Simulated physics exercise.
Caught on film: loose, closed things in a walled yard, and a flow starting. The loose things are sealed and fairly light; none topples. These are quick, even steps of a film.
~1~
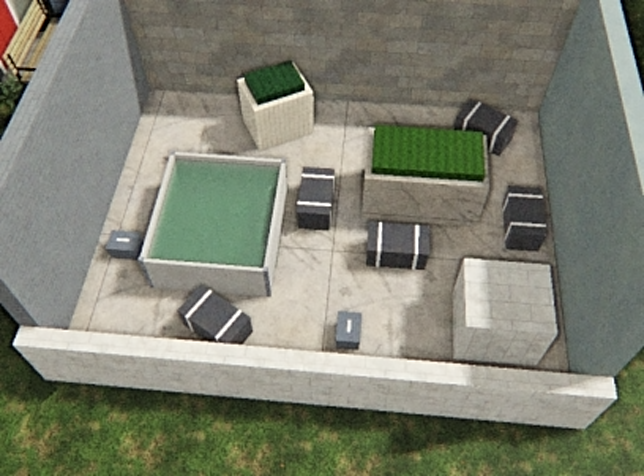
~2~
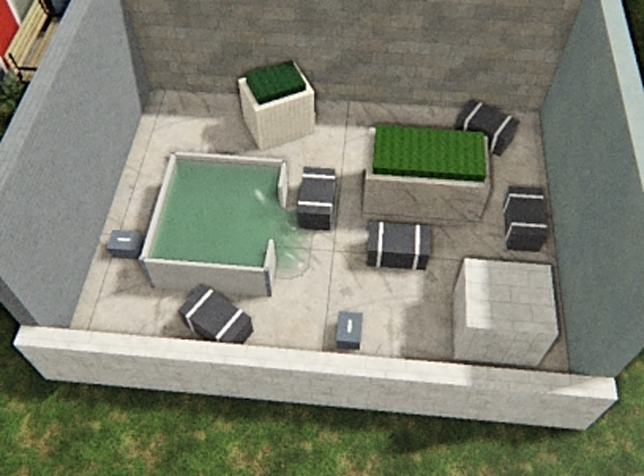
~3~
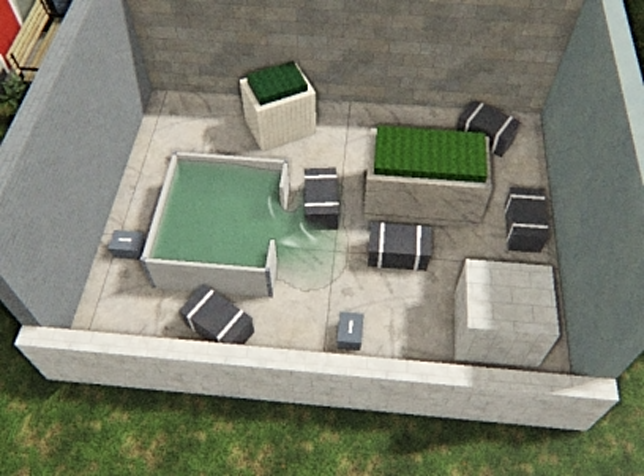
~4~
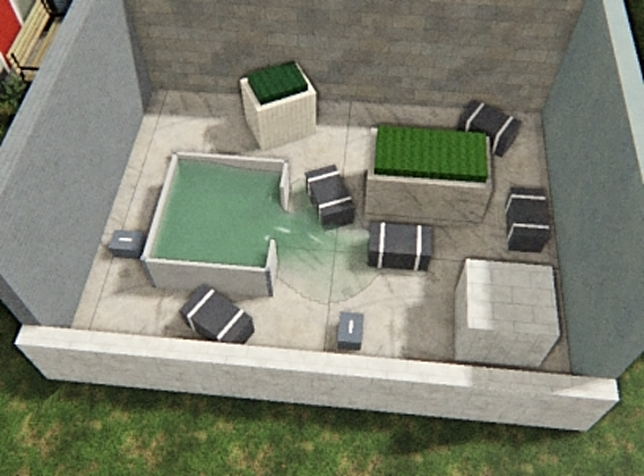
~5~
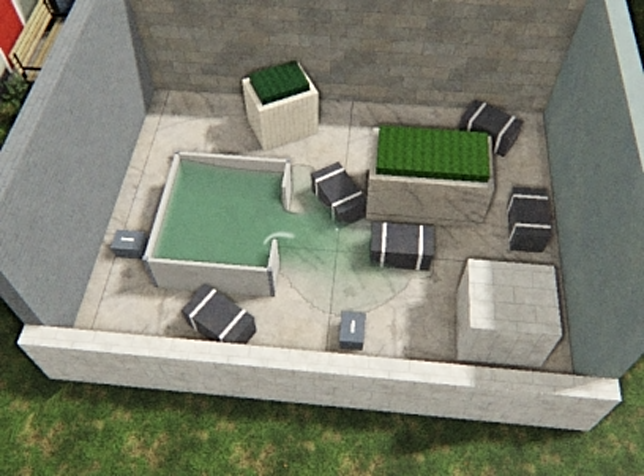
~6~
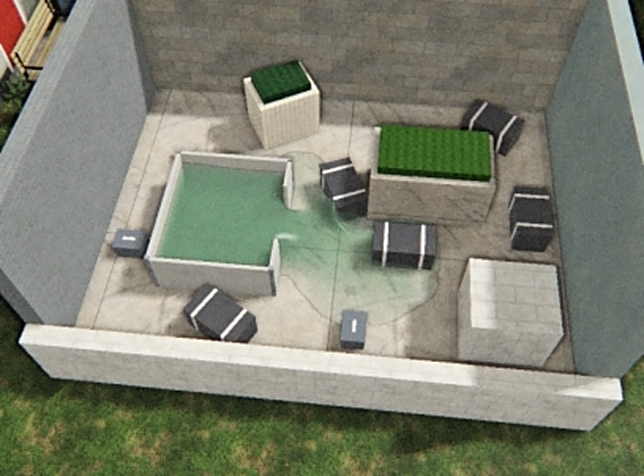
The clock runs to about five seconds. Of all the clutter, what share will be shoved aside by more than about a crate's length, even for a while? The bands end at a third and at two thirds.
It is one to two thirds.
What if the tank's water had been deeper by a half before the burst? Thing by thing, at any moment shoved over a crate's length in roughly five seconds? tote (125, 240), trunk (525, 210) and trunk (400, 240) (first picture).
One after the other: No, moved that far, shifted that much.
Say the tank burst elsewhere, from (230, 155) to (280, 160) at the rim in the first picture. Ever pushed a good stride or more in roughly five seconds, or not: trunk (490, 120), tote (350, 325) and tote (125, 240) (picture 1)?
In that order: Shifted that much, short of that, shifted that much.
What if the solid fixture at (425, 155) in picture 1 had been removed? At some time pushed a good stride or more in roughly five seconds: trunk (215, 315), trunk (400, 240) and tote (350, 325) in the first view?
As listed: No, that far or more, swept aside.
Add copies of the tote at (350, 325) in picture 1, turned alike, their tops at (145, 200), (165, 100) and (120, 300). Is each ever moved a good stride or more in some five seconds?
In that order: Short of that, short of that, no.
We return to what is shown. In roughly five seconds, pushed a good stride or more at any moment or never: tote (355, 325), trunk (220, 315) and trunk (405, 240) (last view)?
As listed: That far or more, no, yes.
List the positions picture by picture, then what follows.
In the first picture, a trunk at (316, 190), on the bottom; a trunk at (399, 238) rests on the ground; 0 of 7 have shifted.
In the second picture, a trunk at (317, 190), on the bottom; a trunk at (399, 238) rests on the ground; 0 of 7 have shifted.
In the third picture, a trunk at (321, 190) rests on the ground, close to its start; a trunk at (401, 239), on the bottom; 0 of 7 have shifted.
In the fourth picture, a trunk at (330, 189) rests on the ground, close to its start; a trunk at (401, 239) rests on the ground; 1 of 7 have shifted.
In the fifth picture, a trunk at (339, 187) rests on the ground, close to its start; a trunk at (403, 239) rests on the ground; 1 of 7 have shifted.
In the sixth picture, a trunk at (344, 181) rests on the ground, a stride from its start; a trunk at (405, 238) rests on the ground; 1 of 7 have shifted.
A moment on, 1 of 7 are well off their spots; 0 afloat.
Next, 2 of 7 are well off their spots; 1 afloat.
Later, 4 of 7 are well off their spots; 1 afloat.
In the end, 4 of 7 are well off their spots, and 4 have been at some point; 1 afloat.
